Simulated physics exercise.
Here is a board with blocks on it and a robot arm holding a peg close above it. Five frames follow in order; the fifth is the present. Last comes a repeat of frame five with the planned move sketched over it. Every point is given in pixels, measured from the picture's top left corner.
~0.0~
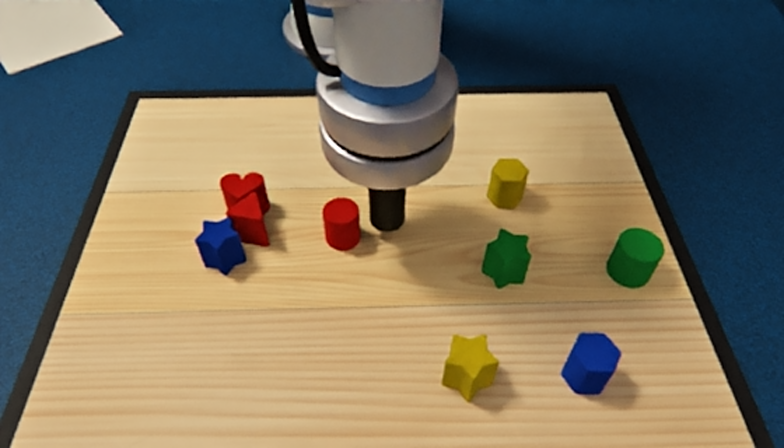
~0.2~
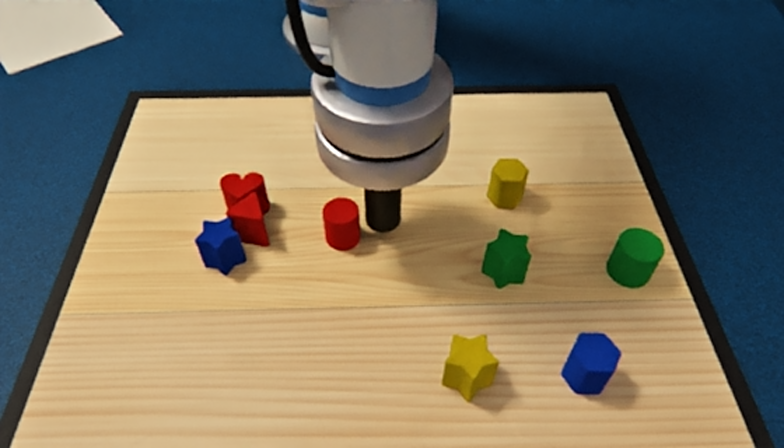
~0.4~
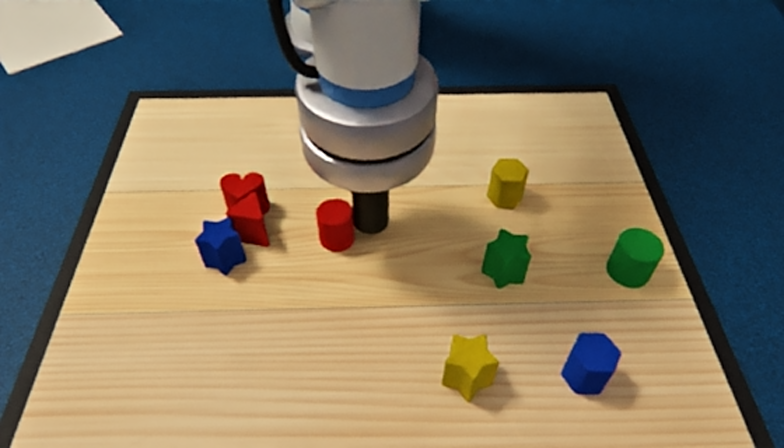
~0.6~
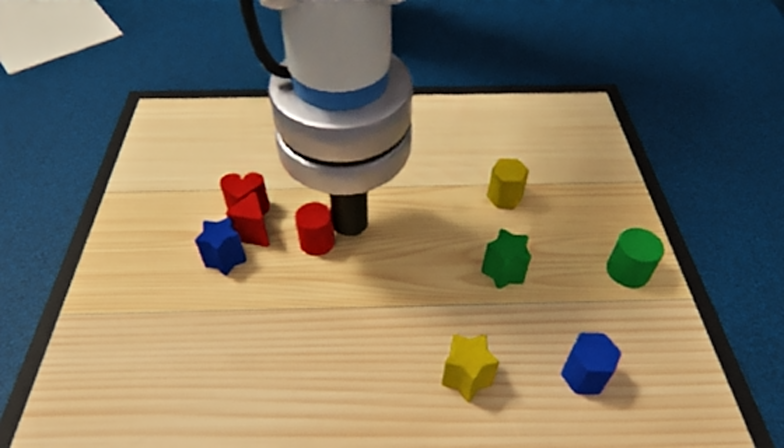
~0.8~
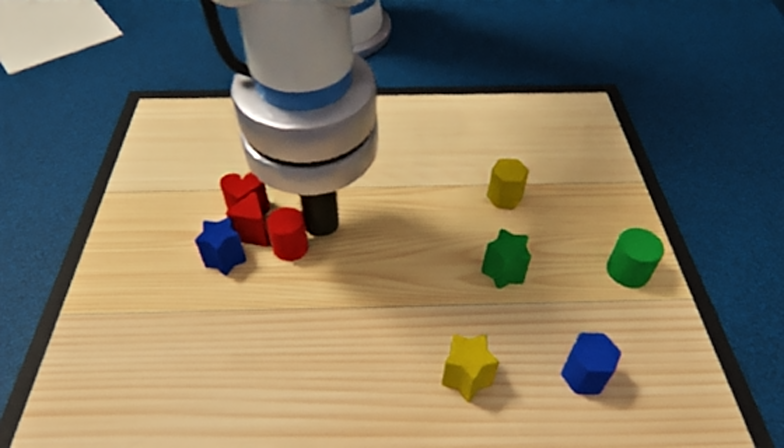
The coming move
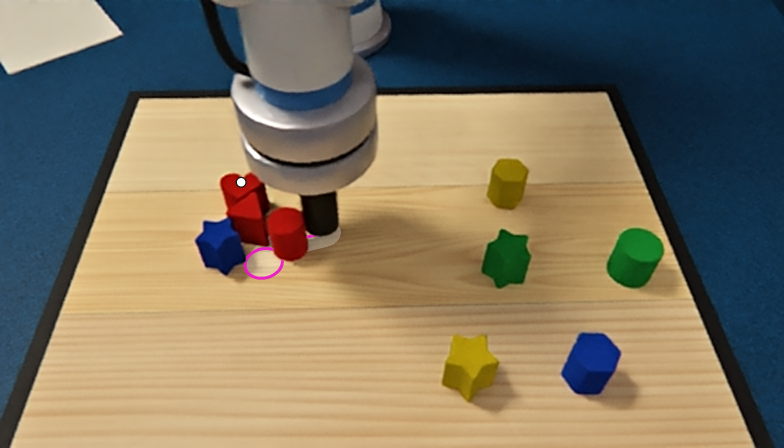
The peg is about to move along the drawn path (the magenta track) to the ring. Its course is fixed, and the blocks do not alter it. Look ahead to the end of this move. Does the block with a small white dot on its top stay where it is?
The answer is yes.
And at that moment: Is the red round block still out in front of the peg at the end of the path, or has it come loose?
My guess is it keeps its place ahead of the peg.
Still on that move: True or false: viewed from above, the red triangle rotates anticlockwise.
That claim is false.
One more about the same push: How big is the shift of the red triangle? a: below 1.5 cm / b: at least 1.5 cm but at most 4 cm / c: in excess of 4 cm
The correct letter is a.
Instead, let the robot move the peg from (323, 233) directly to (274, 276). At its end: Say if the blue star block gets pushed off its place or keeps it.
It will be nudged away from its spot.
The line goes from (323, 233) through (300, 239) and (278, 247) to (264, 263); the dot is on the red heart block.
What follows on the original path. Halfway along, peg (286, 232); blue star block (210, 233); red triangle (239, 210), turned 55° clockwise; red round block (250, 234).
At the end, peg (261, 253); blue star block (197, 240), turned 60° clockwise; red heart block unmoved; red triangle (239, 210), turned 60° clockwise; red round block (223, 256).
